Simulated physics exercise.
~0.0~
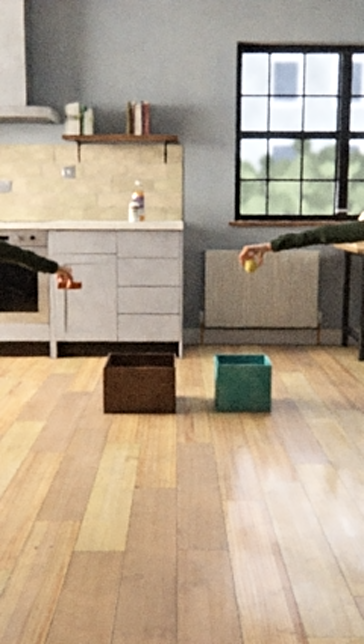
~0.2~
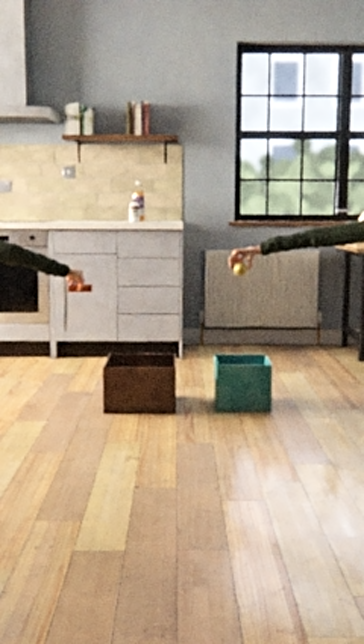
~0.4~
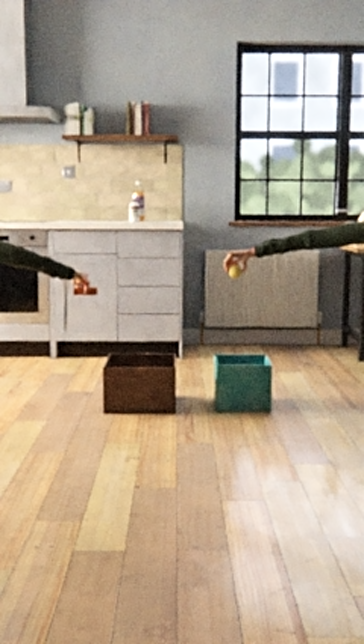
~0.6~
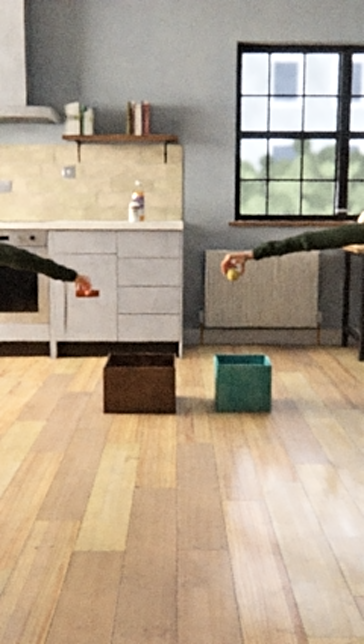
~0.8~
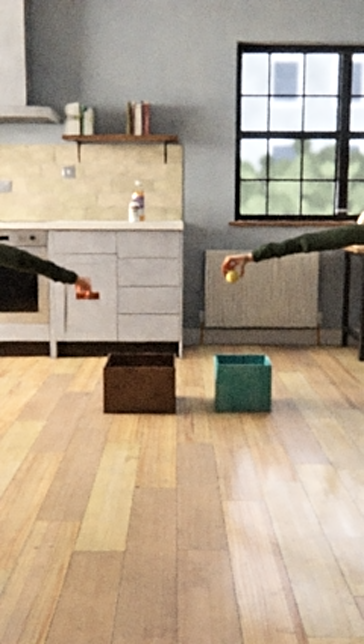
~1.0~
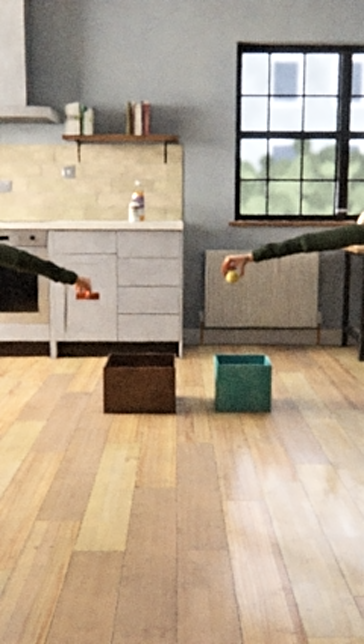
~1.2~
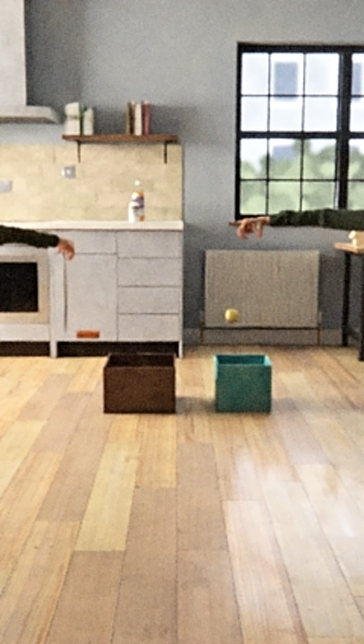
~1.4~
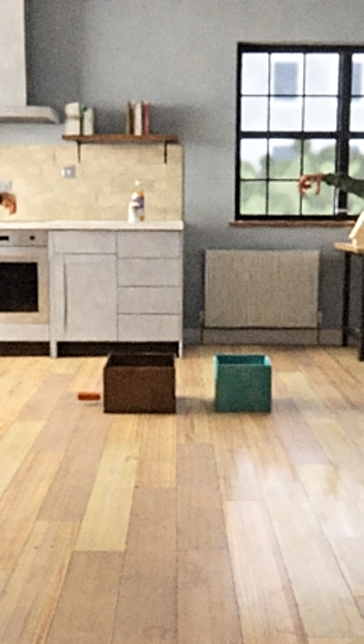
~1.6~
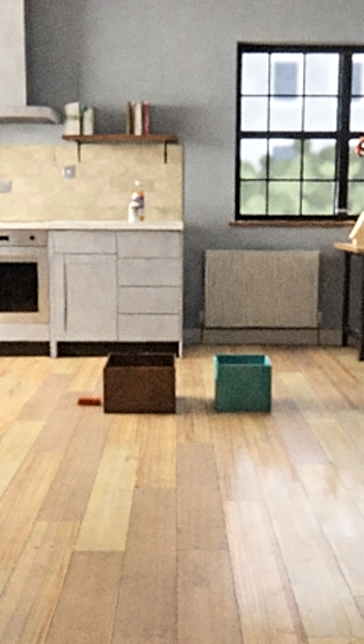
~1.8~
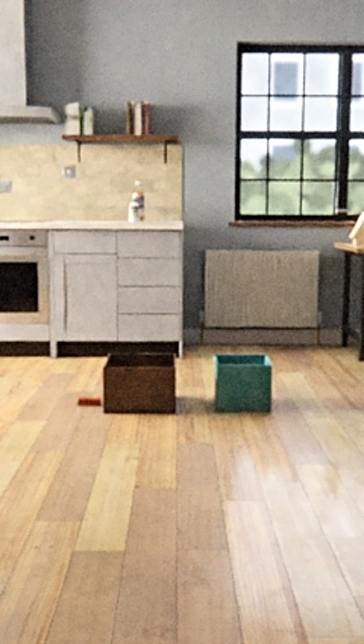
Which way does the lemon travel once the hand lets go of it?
The lemon moves down, dropping toward the teal basket on the right.
Two hands release a lemon, which drops into the right basket, and an orange sponge, which lands beside the left crate.
